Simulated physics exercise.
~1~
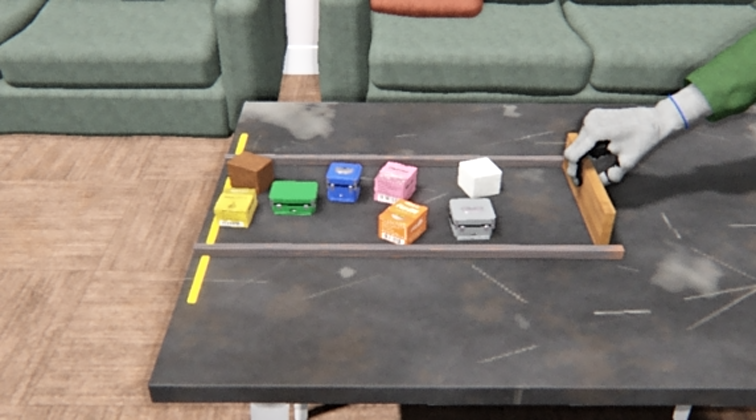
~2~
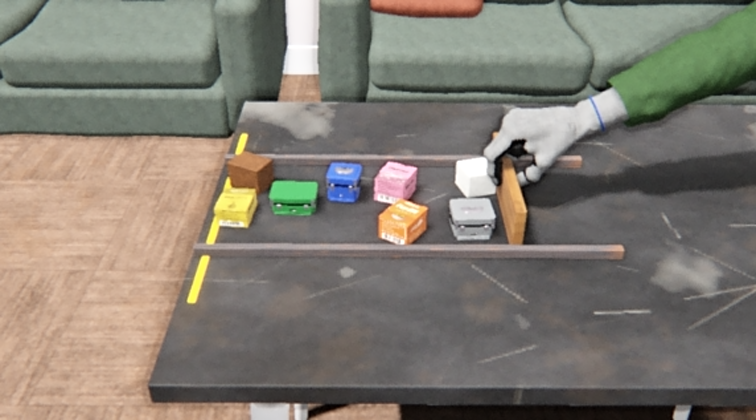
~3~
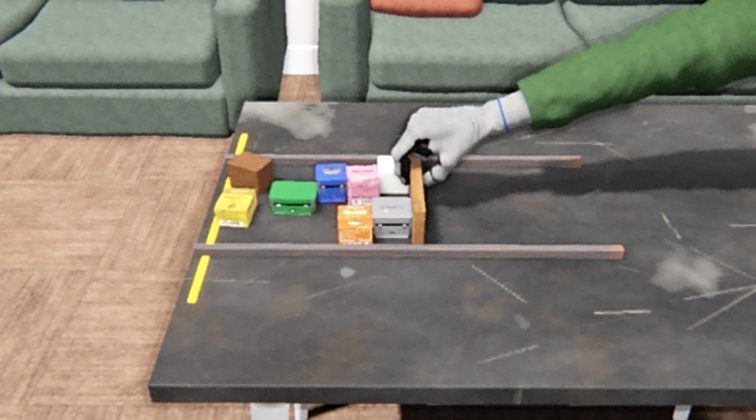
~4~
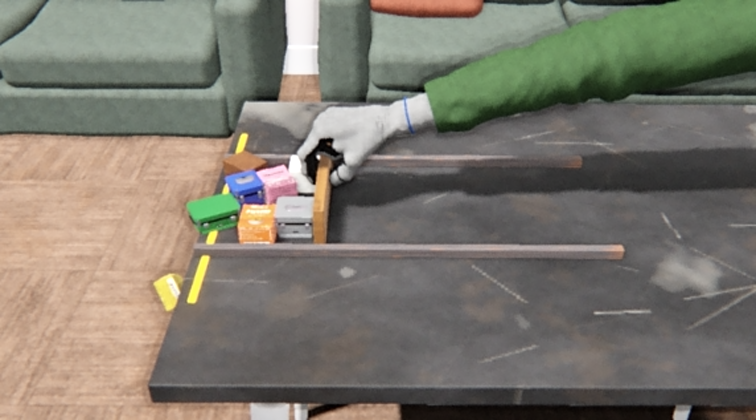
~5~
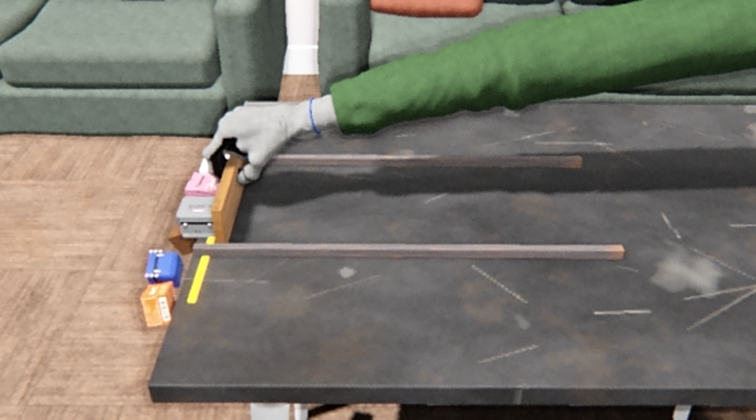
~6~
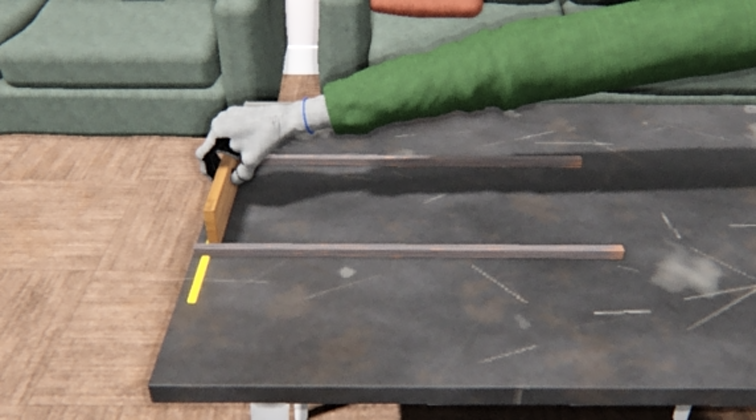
Gloved hand sliding an upright wooden board left between two rails, pushing small colourful boxes and cases off the table's end.
